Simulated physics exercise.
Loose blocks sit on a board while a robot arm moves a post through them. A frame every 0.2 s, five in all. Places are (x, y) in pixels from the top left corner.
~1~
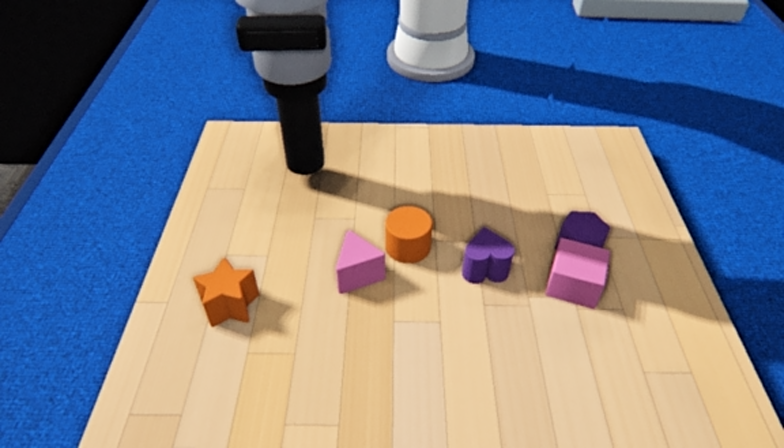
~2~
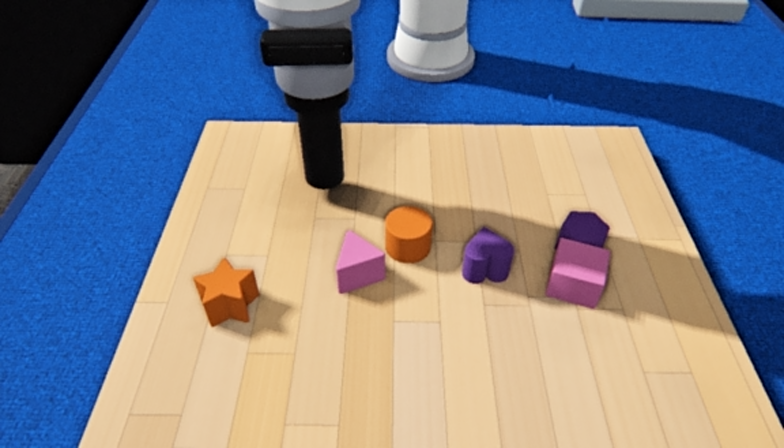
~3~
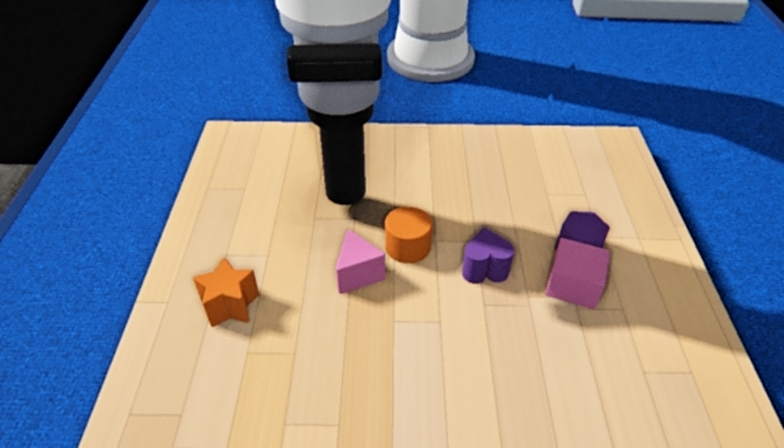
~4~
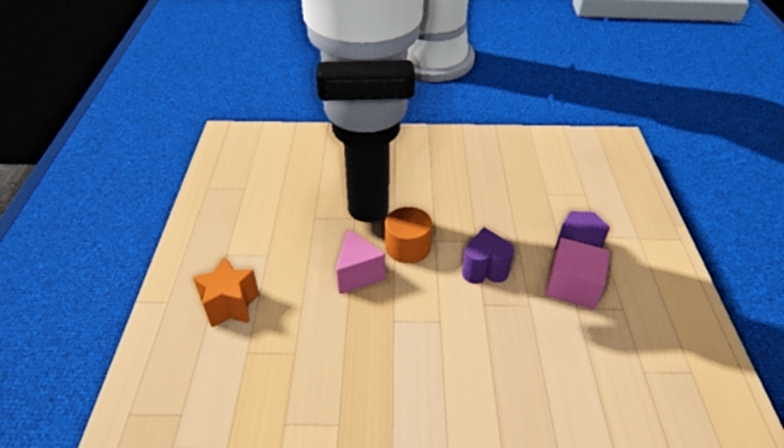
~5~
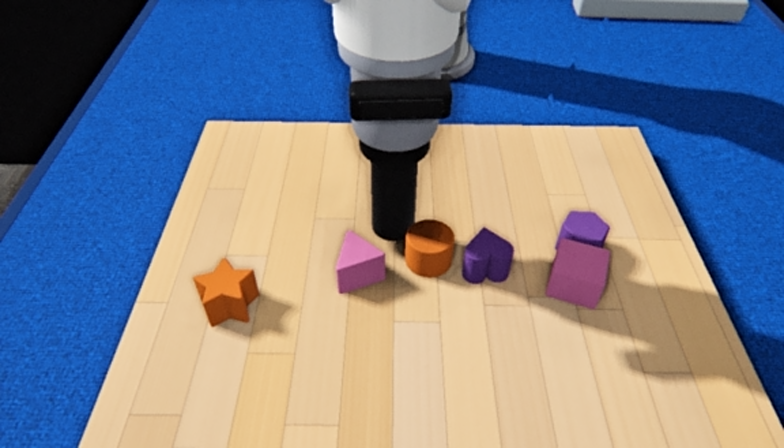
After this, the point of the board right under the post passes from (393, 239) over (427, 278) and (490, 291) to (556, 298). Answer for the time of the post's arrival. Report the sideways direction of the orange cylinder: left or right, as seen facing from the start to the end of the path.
To the right.
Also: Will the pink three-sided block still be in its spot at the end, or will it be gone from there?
It keeps its spot.
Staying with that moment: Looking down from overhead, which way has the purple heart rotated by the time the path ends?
Answer: Against the clock.
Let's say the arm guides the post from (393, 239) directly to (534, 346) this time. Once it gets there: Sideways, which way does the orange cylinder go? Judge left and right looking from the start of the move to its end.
Side: Left.
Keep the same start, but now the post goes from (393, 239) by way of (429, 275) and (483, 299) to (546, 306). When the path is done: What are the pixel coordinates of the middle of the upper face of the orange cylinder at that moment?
The orange cylinder ends near (597, 313).
On the path given first. One third of the way, post at (429, 266); orange cylinder at (477, 269); purple heart at (511, 251), turned 60° anticlockwise.
Two thirds of the way, post at (493, 278); orange cylinder at (540, 290); purple heart at (537, 249), turned 110° anticlockwise; pink square at (588, 260).
At the end, post at (560, 285); pink three-sided block unmoved; orange cylinder at (592, 312); purple heart at (598, 251), turned 125° anticlockwise; pink square at (652, 258); purple hexagon at (595, 219), turned 25° anticlockwise.
